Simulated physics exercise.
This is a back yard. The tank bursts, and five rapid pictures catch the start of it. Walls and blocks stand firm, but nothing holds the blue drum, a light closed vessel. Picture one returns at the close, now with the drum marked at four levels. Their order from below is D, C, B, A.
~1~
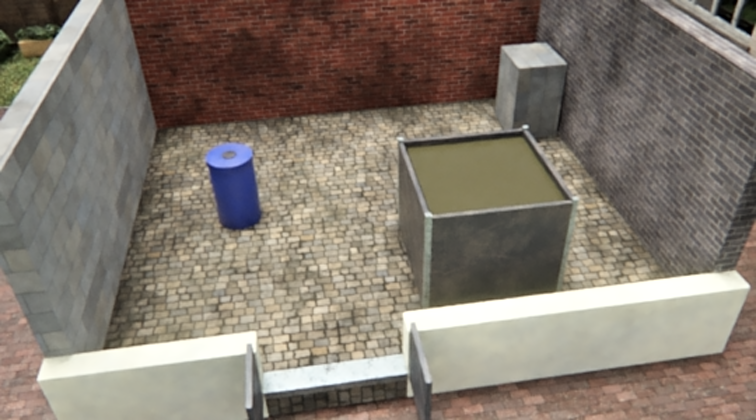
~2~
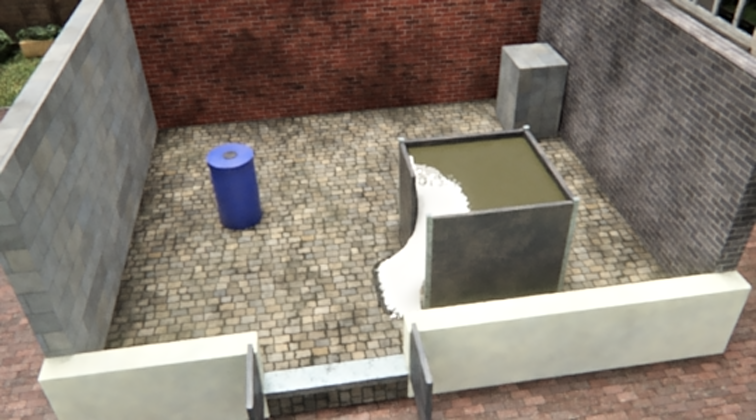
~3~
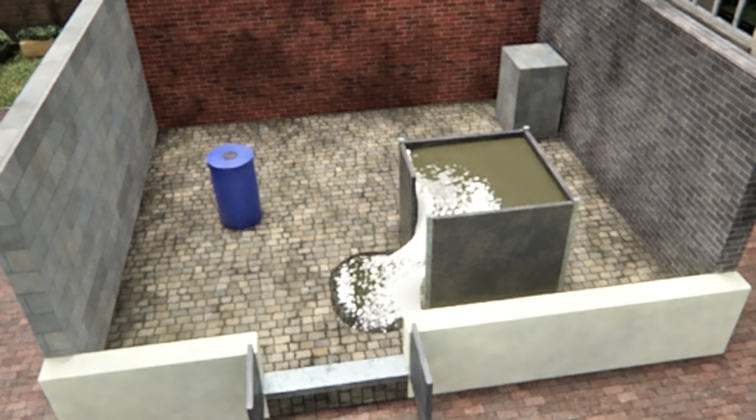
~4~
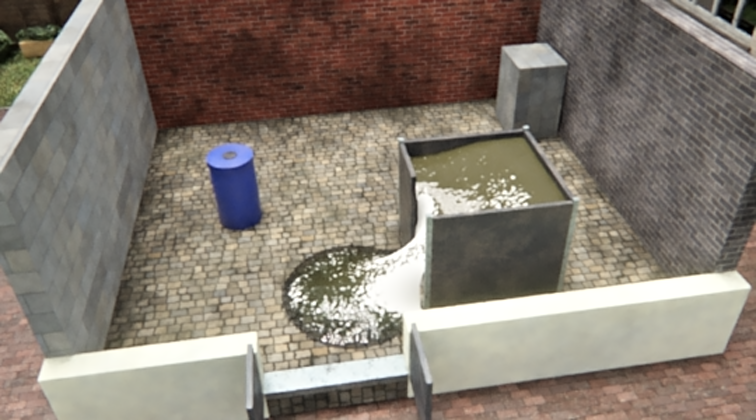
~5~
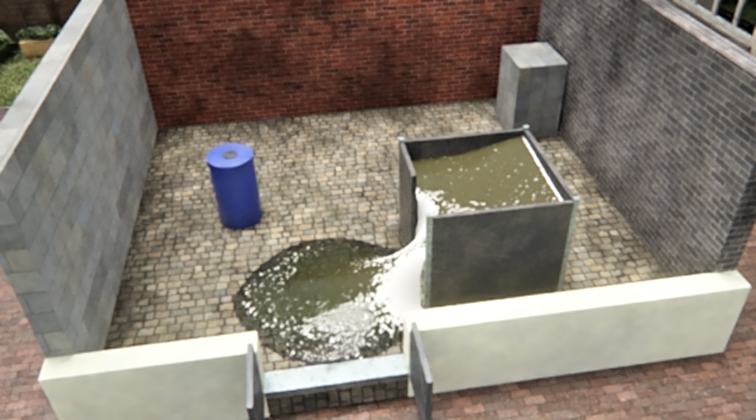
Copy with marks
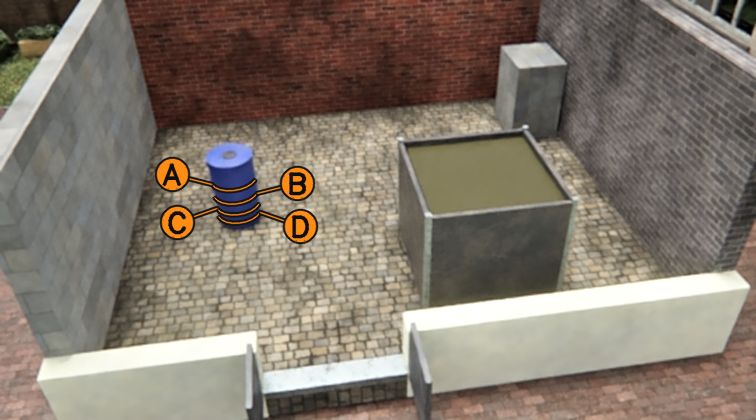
The clip opens on a walled, cobbled back yard with a blue drum on the left and a full square tank of murky water on the right. Foaming water pours from the tank's left side onto the ground, then spreads leftward in a widening dark puddle as the tank's level drops.
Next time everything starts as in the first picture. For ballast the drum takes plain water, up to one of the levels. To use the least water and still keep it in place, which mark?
Use line C.
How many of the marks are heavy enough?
Three of them.
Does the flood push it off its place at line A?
No.
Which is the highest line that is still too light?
It is D.
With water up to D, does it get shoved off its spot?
Yes, it does.
On the marked copy, A at (233, 190); B at (235, 203); C at (237, 214); D at (239, 223); from the bottom up D, C, B, A.
With A, it does not move.
With B, it does not move.
With C, it shifts by a finger or two and stays.
With D, it is pushed about twice its own width away.
